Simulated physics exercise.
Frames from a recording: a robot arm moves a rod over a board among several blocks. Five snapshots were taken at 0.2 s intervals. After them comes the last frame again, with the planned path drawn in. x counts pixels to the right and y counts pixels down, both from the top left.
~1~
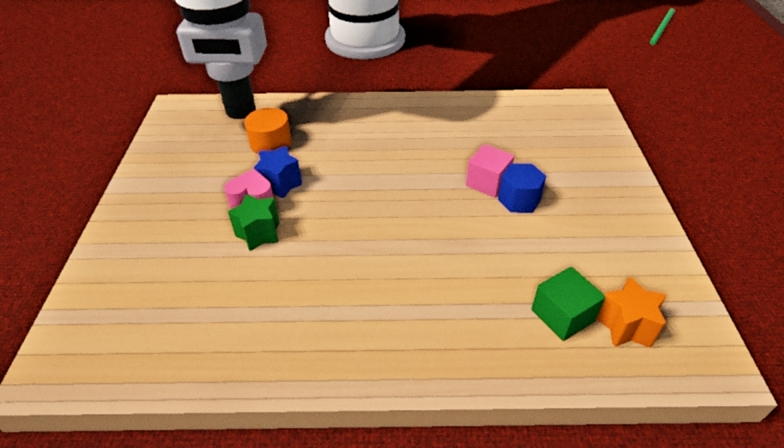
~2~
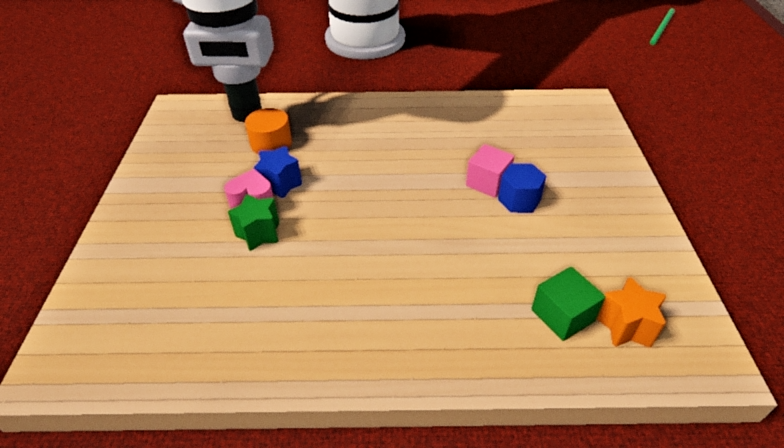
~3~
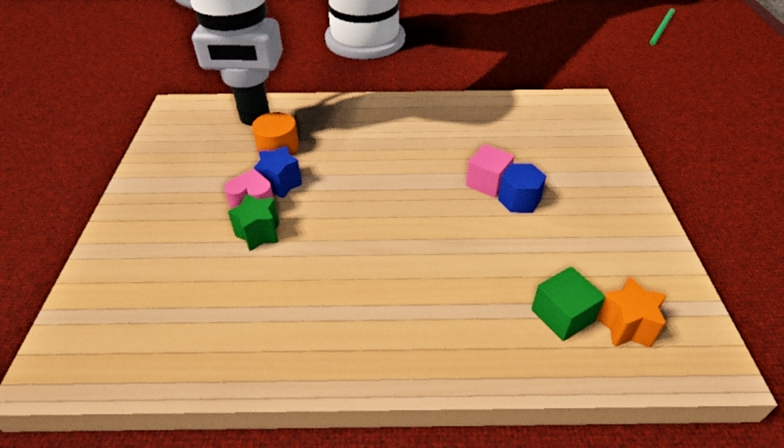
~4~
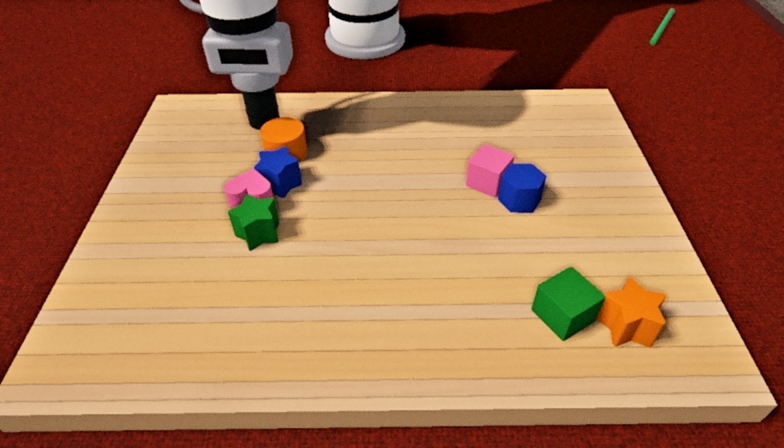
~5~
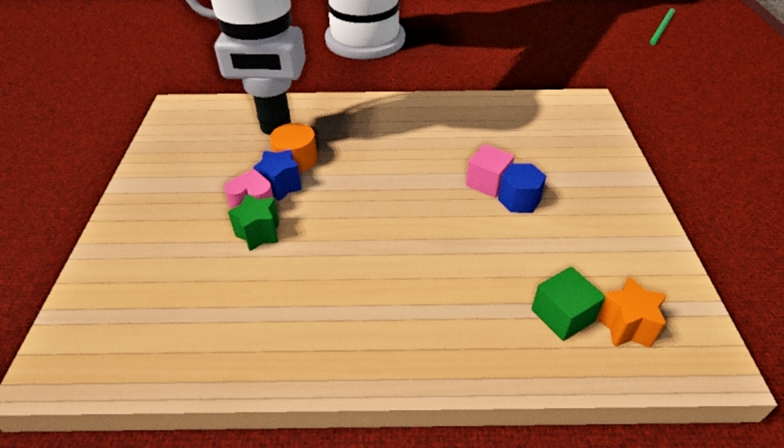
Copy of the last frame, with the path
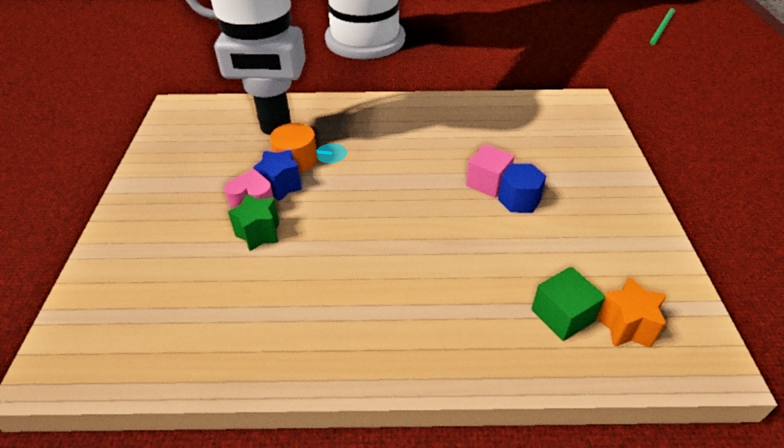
In this clip, a robot arm lowers no block but moves its dark rod rightward and slightly toward the viewer across a wooden board, pushing the orange disc a short way beside the blue star while the other blocks stay essentially still.
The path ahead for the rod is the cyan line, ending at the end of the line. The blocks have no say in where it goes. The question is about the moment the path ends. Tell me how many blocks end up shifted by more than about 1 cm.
Going by the path, two of them shift by more than about 1 cm.
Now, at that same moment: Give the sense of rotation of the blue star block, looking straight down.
The twist is clockwise.
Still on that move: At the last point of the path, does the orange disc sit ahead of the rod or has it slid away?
The rod should slip past it.
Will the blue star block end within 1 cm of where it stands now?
In short: No.
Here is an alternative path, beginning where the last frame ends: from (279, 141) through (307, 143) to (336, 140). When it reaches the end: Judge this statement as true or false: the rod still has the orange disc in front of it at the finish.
False.
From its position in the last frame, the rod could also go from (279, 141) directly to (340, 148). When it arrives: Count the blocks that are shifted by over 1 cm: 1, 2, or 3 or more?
Only one of them.
The drawn path runs from (279, 141) through (302, 150) to (331, 153).
What follows on the original path. Halfway along, rod at (300, 136); blue star block at (283, 167), turned 40° clockwise; orange disc at (313, 147).
At the end, rod at (330, 139); blue star block at (284, 167), turned 45° clockwise; orange disc at (326, 153).
